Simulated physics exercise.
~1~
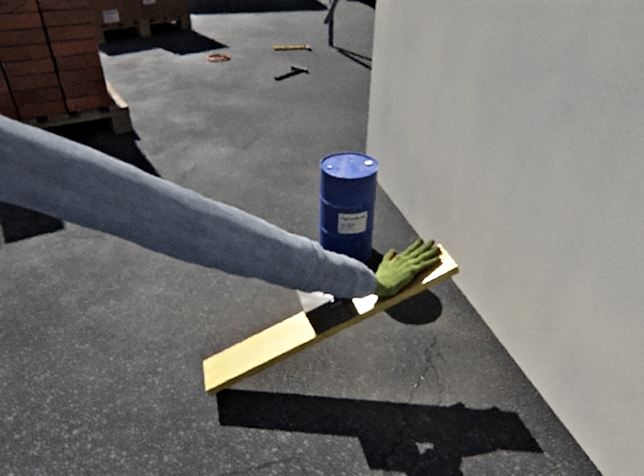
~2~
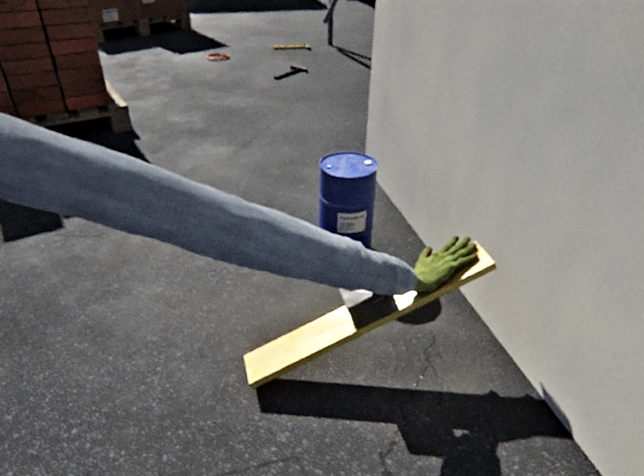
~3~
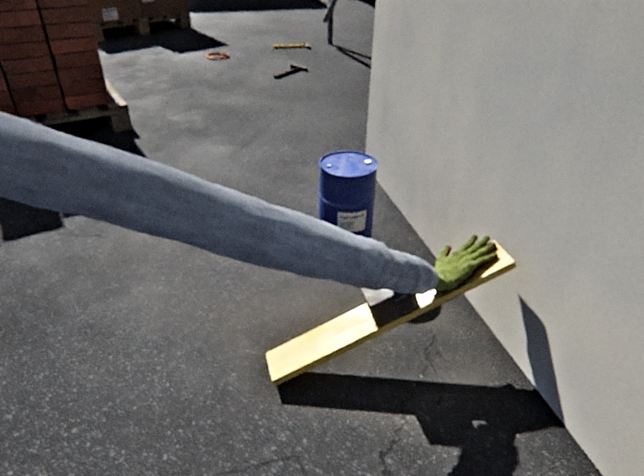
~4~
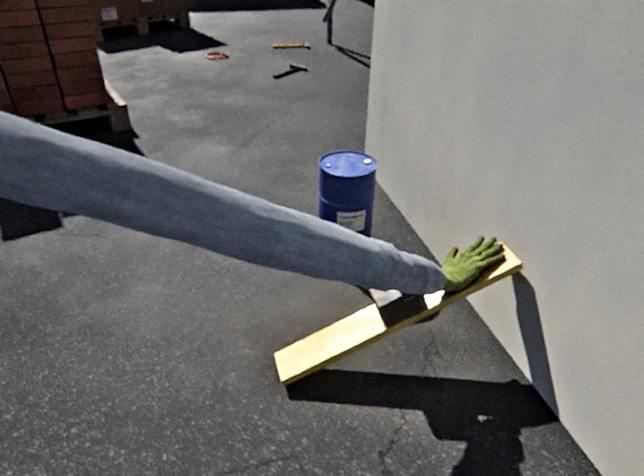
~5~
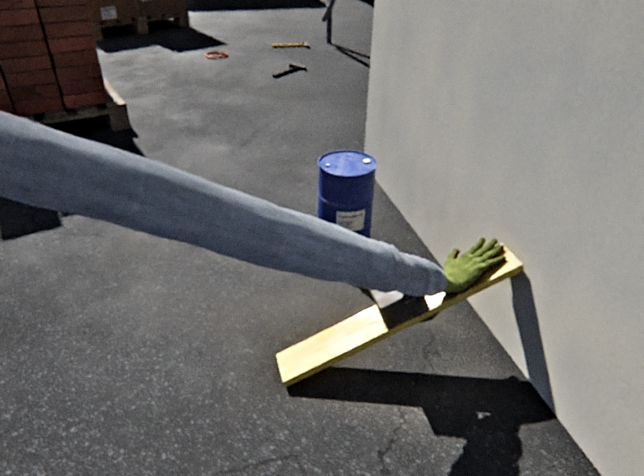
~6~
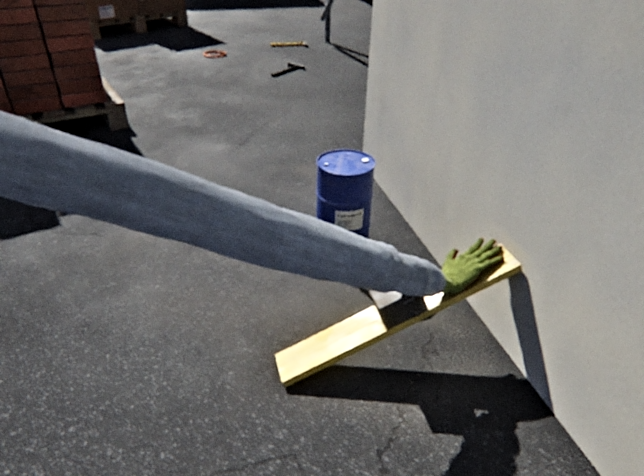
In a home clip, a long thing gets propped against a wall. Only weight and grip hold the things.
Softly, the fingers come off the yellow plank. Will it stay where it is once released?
It sets off downward.
Then, 0.30 s on from there, yellow plank leaning 13° more than when let go near (385, 336).
Then, 0.40 s on from there, yellow plank leaning 23° more than when let go near (382, 348).
In the end, moved from the start, yellow plank; blue canister unmoved. At the end, from the last picture's camera, yellow plank near (381, 351). The plank slides down.
